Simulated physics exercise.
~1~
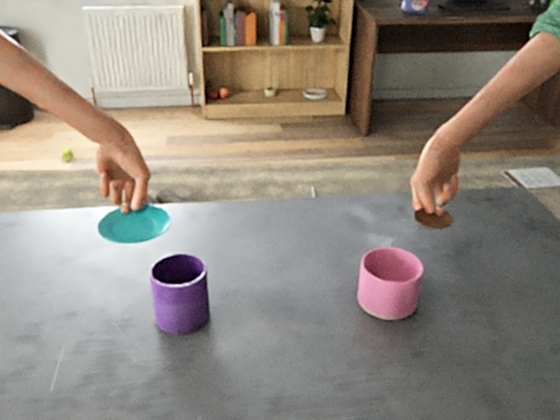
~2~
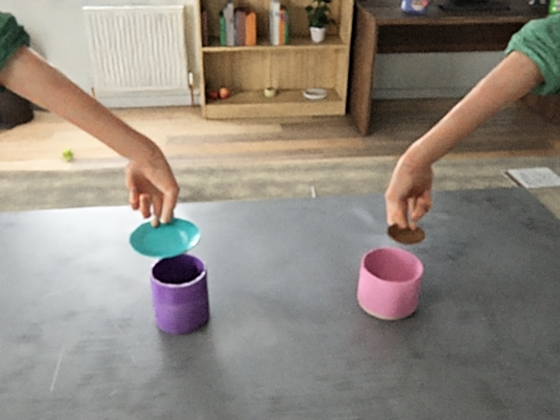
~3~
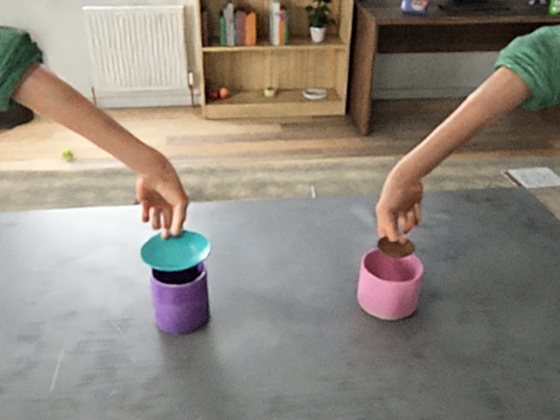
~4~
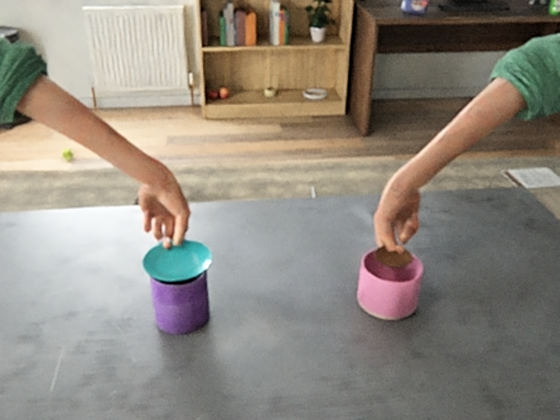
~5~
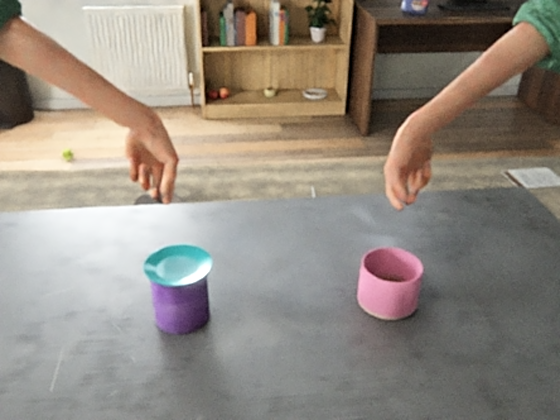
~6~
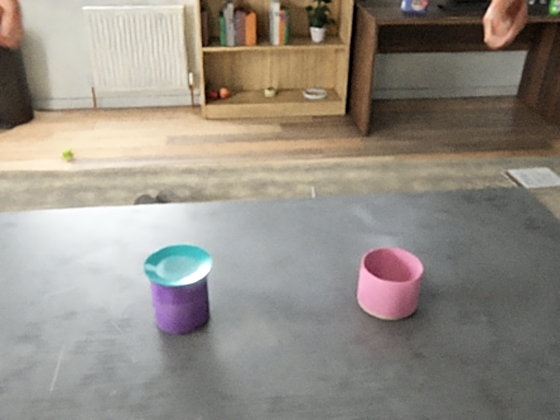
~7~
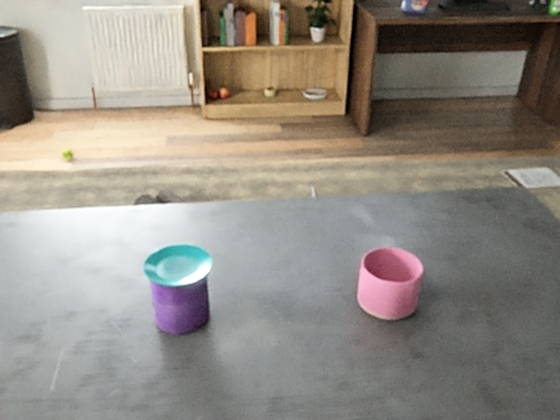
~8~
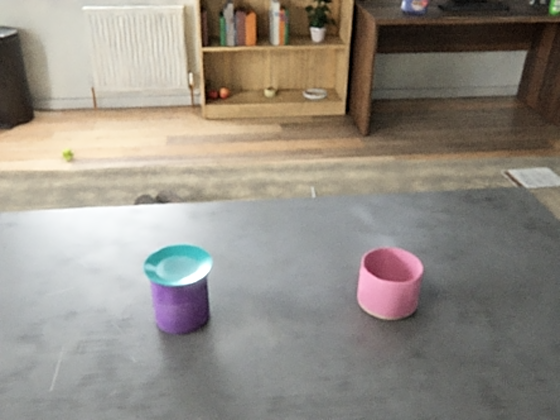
Two hands lower makeshift lids toward two open pots on a dark grey table, seen from slightly above with a radiator, bookshelf and desk behind. The left hand holds a turquoise saucer over a purple cup, while the right holds a small brown plate over a pink mug. The saucer comes down onto the purple rim as the brown plate dips into the pink mug's mouth. Both hands let go and draw back out of view. The saucer stays on top as a lid, while the brown plate has dropped inside, leaving the pink mug open.
